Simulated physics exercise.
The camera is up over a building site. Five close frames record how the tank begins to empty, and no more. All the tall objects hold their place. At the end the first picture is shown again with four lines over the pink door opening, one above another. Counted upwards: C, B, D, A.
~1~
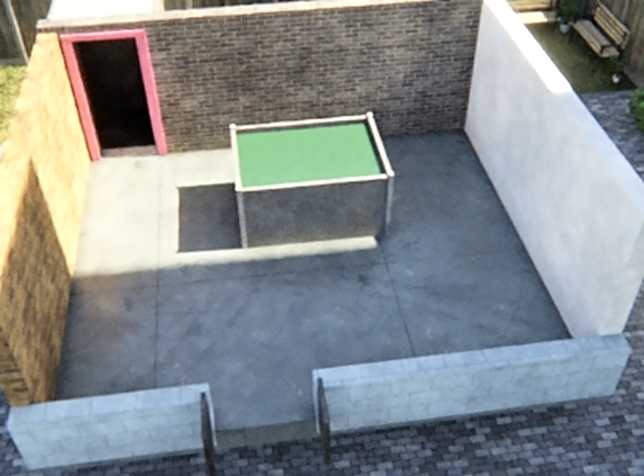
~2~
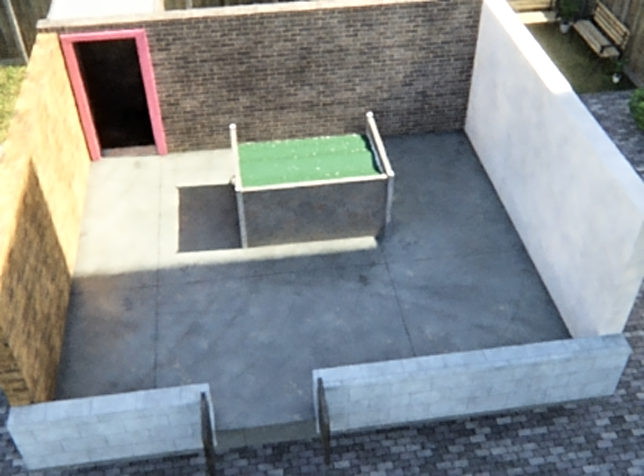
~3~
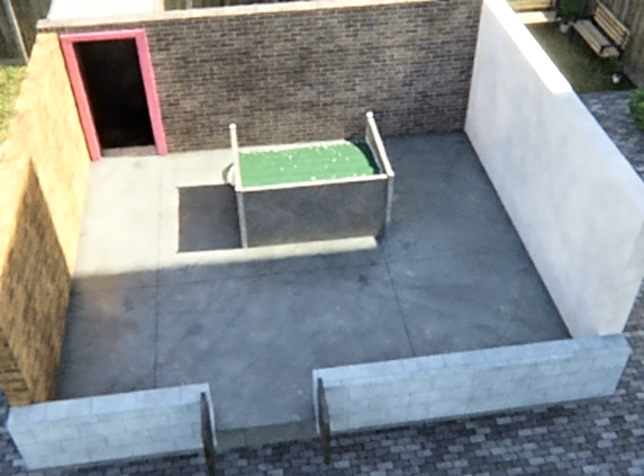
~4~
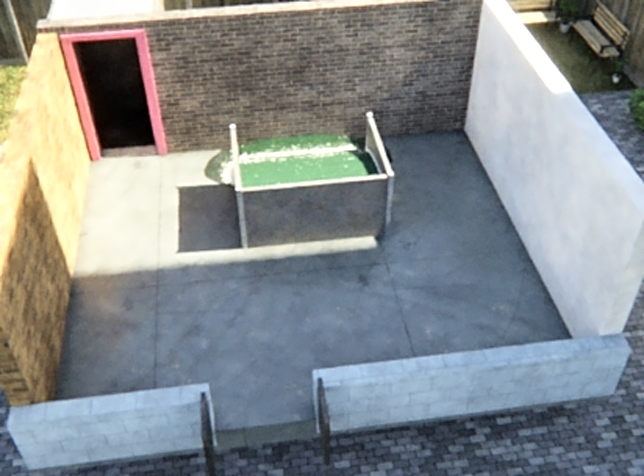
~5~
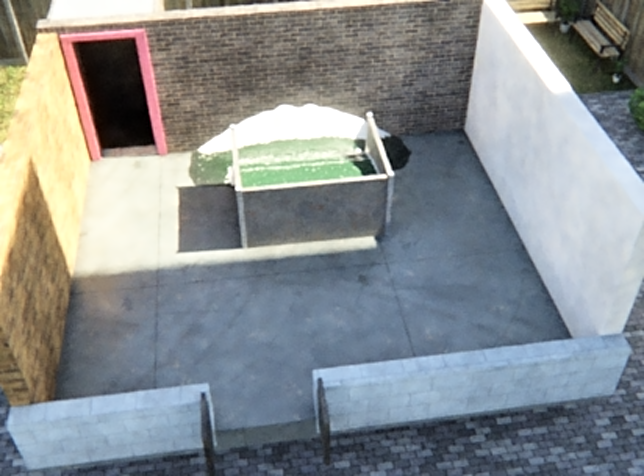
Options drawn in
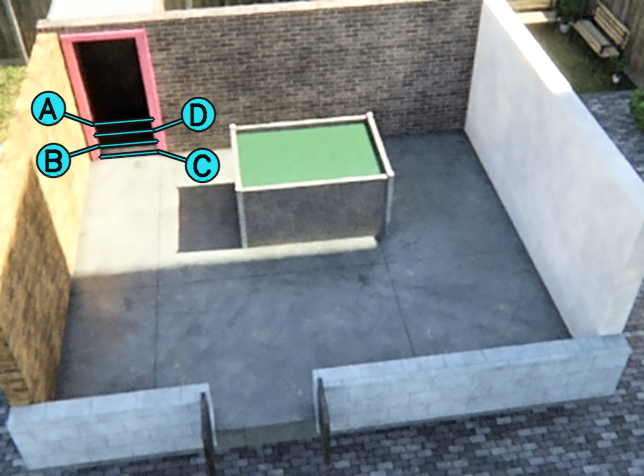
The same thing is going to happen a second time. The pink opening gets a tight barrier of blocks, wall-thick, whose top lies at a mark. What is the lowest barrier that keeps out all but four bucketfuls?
Height B just does it.
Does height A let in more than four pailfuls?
No, that is safe.
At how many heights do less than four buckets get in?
Three.
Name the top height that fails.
Here it is height C.
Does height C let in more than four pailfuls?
Yes, it does.
In cyan, A at (122, 121); B at (127, 143); C at (129, 154); D at (125, 132); from the bottom up C, B, D, A.
With A, nothing gets over.
With B, a splash gets over, under a bucket.
With C, about 12 bucketfuls get in.
With D, nothing gets over.
